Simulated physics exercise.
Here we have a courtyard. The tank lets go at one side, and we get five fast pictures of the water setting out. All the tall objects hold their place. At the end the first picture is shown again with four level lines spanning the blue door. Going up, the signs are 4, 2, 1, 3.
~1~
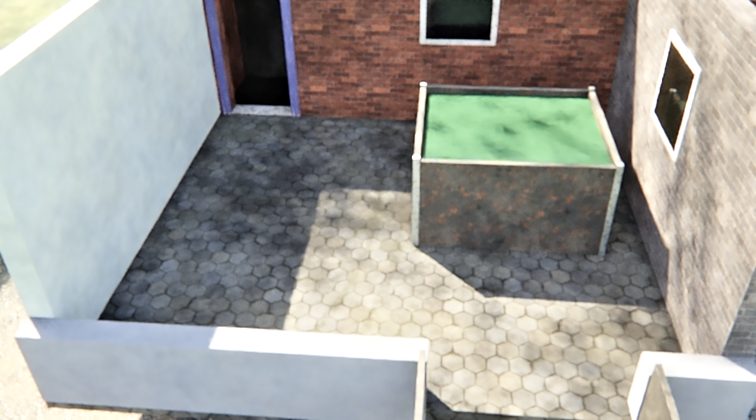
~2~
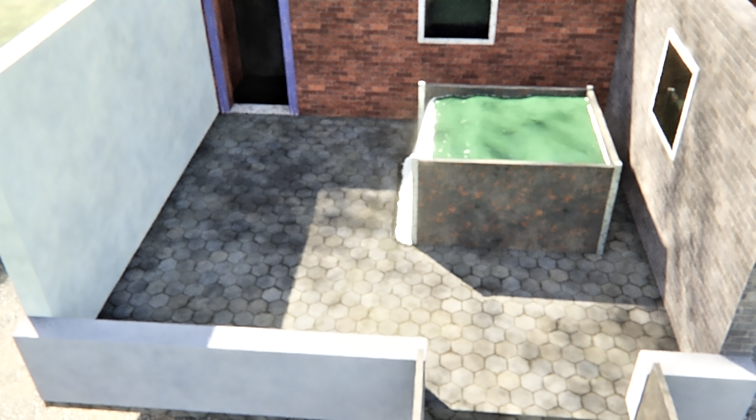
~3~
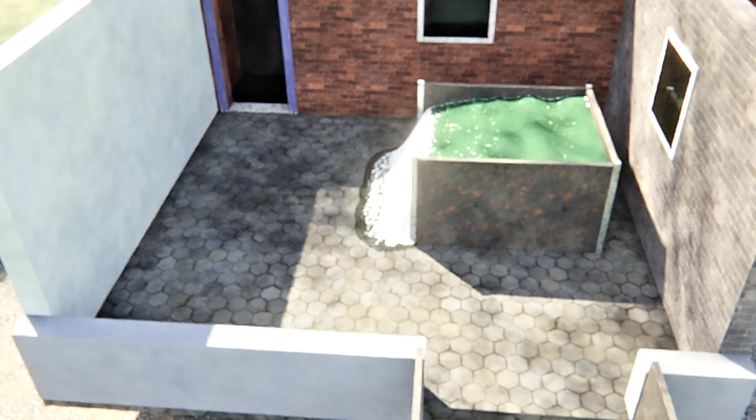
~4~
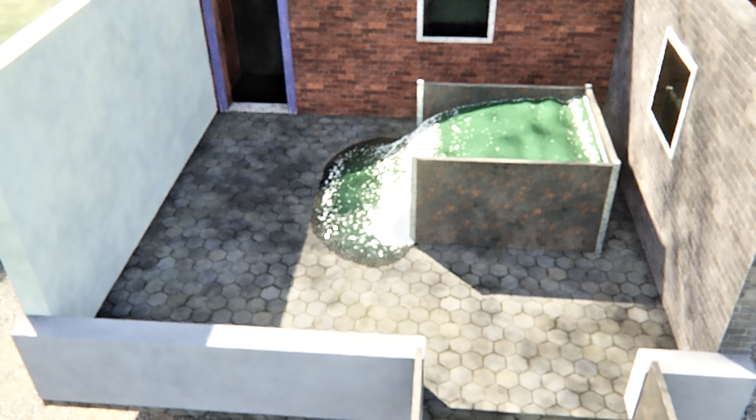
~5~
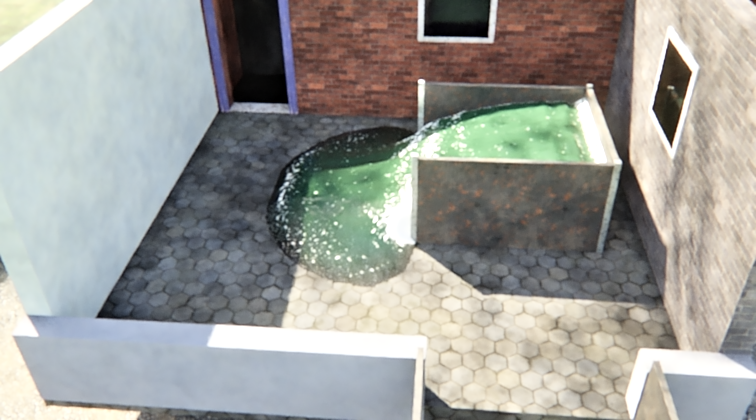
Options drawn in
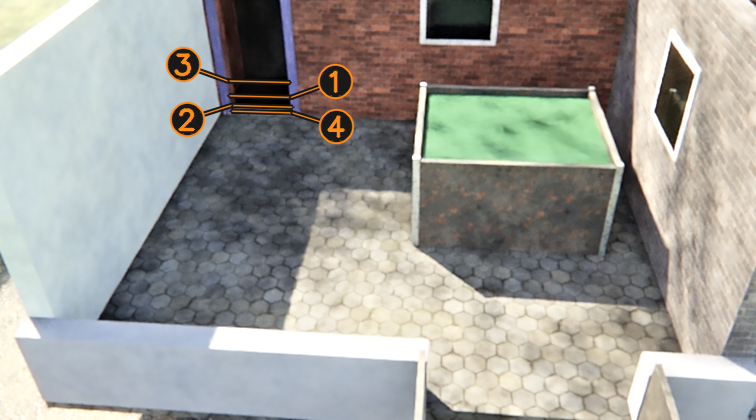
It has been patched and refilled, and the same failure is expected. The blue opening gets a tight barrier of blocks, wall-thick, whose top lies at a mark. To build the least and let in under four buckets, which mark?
3 will do.
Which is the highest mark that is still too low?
The answer is 1.
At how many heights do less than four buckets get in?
One.
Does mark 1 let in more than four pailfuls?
Yes.
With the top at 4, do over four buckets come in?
Yes, it does.
On the marked copy, 1 at (260, 96); 2 at (261, 106); 3 at (258, 81); 4 at (262, 112); from the bottom up 4, 2, 1, 3.
With 1, about 7 bucketfuls get in.
With 2, some 25 bucketfuls get in.
With 3, a splash gets over, under a bucket.
With 4, dozens of bucketfuls pour in.
